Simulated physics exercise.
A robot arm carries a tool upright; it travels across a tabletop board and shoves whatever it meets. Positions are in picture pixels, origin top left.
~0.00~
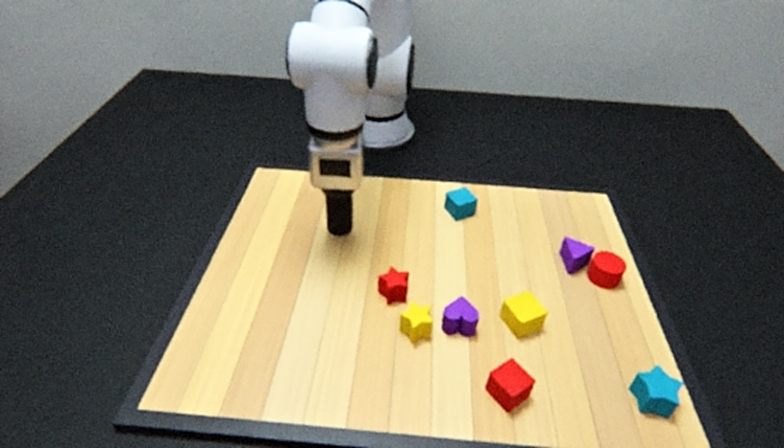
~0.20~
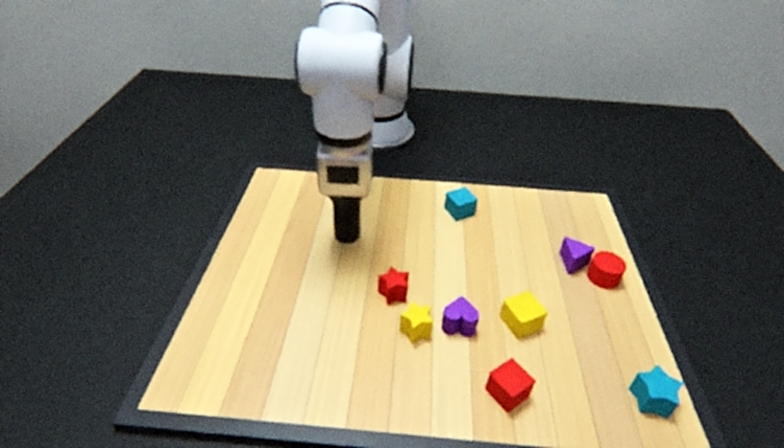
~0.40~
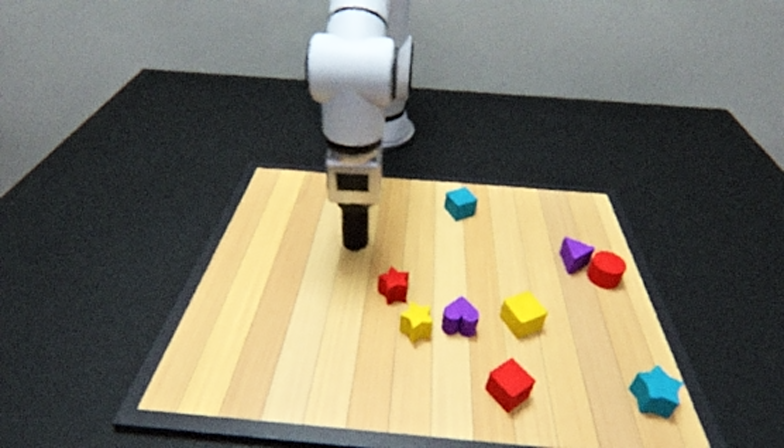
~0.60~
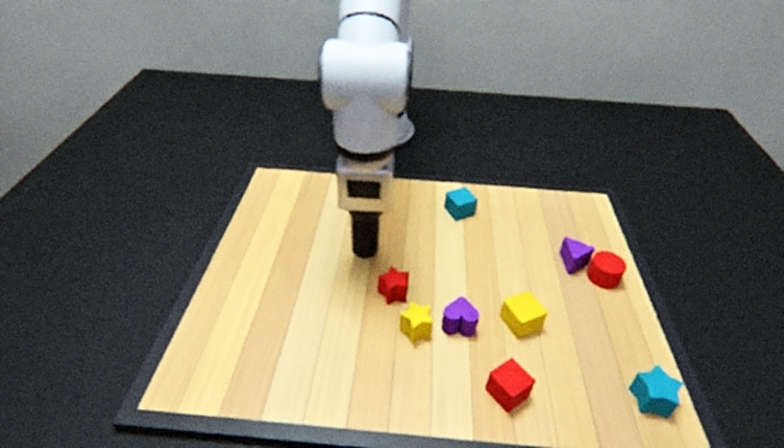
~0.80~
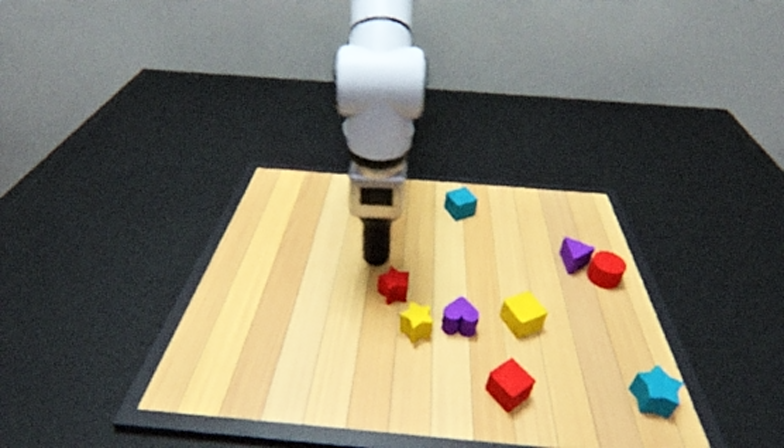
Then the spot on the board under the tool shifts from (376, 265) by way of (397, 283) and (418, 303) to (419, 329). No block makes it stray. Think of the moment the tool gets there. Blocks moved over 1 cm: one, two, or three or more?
I'm going with two.
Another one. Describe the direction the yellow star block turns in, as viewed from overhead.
Counterclockwise from above.
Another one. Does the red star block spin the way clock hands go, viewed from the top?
Yes, that is what happens.
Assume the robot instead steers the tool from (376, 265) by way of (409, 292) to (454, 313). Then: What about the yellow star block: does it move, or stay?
The result: It moves.
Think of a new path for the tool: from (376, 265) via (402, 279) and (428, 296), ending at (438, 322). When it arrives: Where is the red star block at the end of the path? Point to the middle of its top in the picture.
Its top middle: (411, 294).
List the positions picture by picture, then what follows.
The first frame shows tool tip (340, 228); block tops, red star block (395, 277); yellow star block (418, 314); purple heart (462, 310).
The second frame shows tool (347, 235); blocks unchanged.
The third frame shows tool (355, 242); blocks unchanged.
The fourth frame shows tool (365, 249); blocks unchanged.
The fifth frame shows tool (376, 256); red star block (395, 277); yellow star block (418, 314); purple heart (462, 310).
On the path given first. One third of the way, tool (398, 274); red star block (401, 287), turned 35° clockwise.
Two thirds of the way, tool (419, 294); red star block (407, 304), turned 80° clockwise; yellow star block (419, 323), turned 20° anticlockwise.
At the end, tool (420, 320); red star block (396, 322), turned 110° clockwise; yellow star block (413, 341), turned 65° anticlockwise; purple heart in place.
